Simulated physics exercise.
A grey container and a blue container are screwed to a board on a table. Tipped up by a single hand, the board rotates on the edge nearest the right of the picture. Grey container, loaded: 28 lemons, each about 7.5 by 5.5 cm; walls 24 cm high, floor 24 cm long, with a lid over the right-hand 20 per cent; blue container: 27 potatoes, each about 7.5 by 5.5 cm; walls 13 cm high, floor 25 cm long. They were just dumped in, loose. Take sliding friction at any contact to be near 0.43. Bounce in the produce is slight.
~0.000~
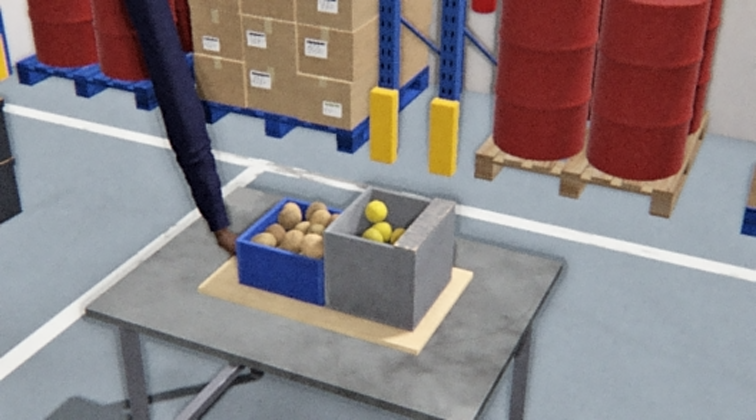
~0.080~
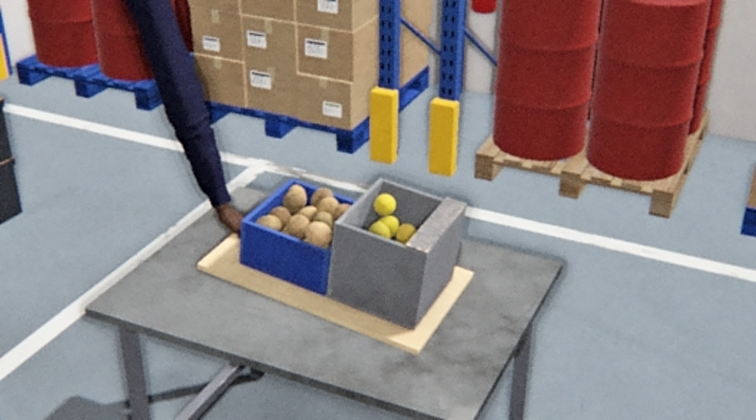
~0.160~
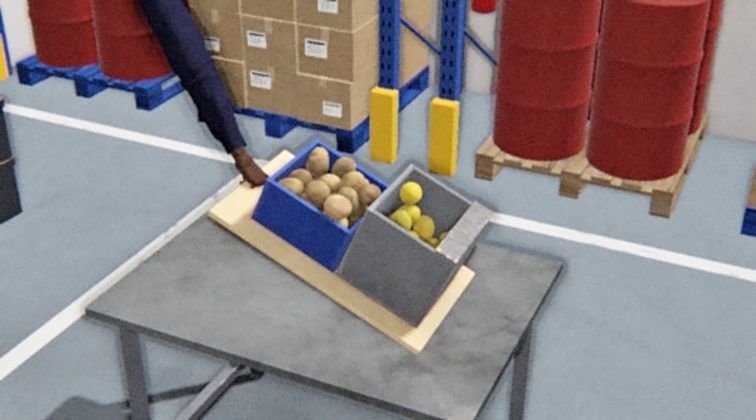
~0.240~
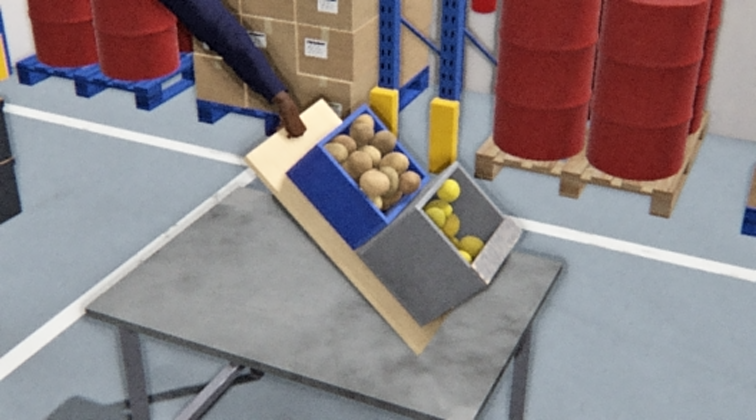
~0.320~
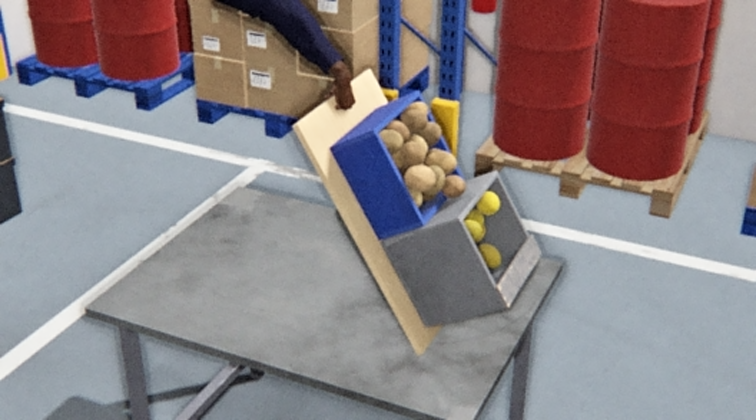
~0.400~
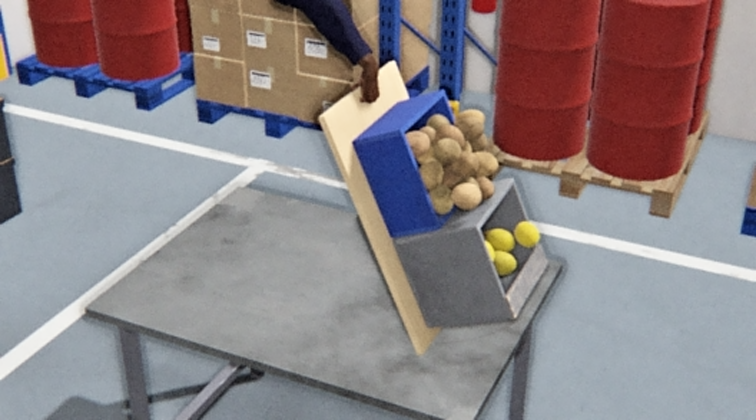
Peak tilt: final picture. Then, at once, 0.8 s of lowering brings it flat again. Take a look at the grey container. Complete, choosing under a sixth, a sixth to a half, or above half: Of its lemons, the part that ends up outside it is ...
The part outside is under a sixth.
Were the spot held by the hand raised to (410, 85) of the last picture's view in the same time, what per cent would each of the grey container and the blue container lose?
Grey container 20 %, blue container 100 %.
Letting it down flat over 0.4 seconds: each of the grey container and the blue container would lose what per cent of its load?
In that case grey container 10 %, blue container 80 %.
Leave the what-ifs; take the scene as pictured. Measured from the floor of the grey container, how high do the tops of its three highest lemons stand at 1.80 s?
About 20 cm.
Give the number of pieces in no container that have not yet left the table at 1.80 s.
Estimated count: 0.
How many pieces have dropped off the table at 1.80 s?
I'd estimate some 20 at that moment.
After 0.62 s, tilt 54°; the grey container is down by 2 of 28 and the blue container is down by 16 of 27.
After 0.90 s, tilt 21°; the grey container is down by 2 of 28 and the blue container is down by 19 of 27.
After 1.30 s, tilt 0°; the grey container is down by 2 of 28 and the blue container is down by 19 of 27.
Outcome (at 1.80 s), the grey container is down by 2 of 28 and the blue container is down by 19 of 27. Asked share, 2 of 28, 7 per cent.
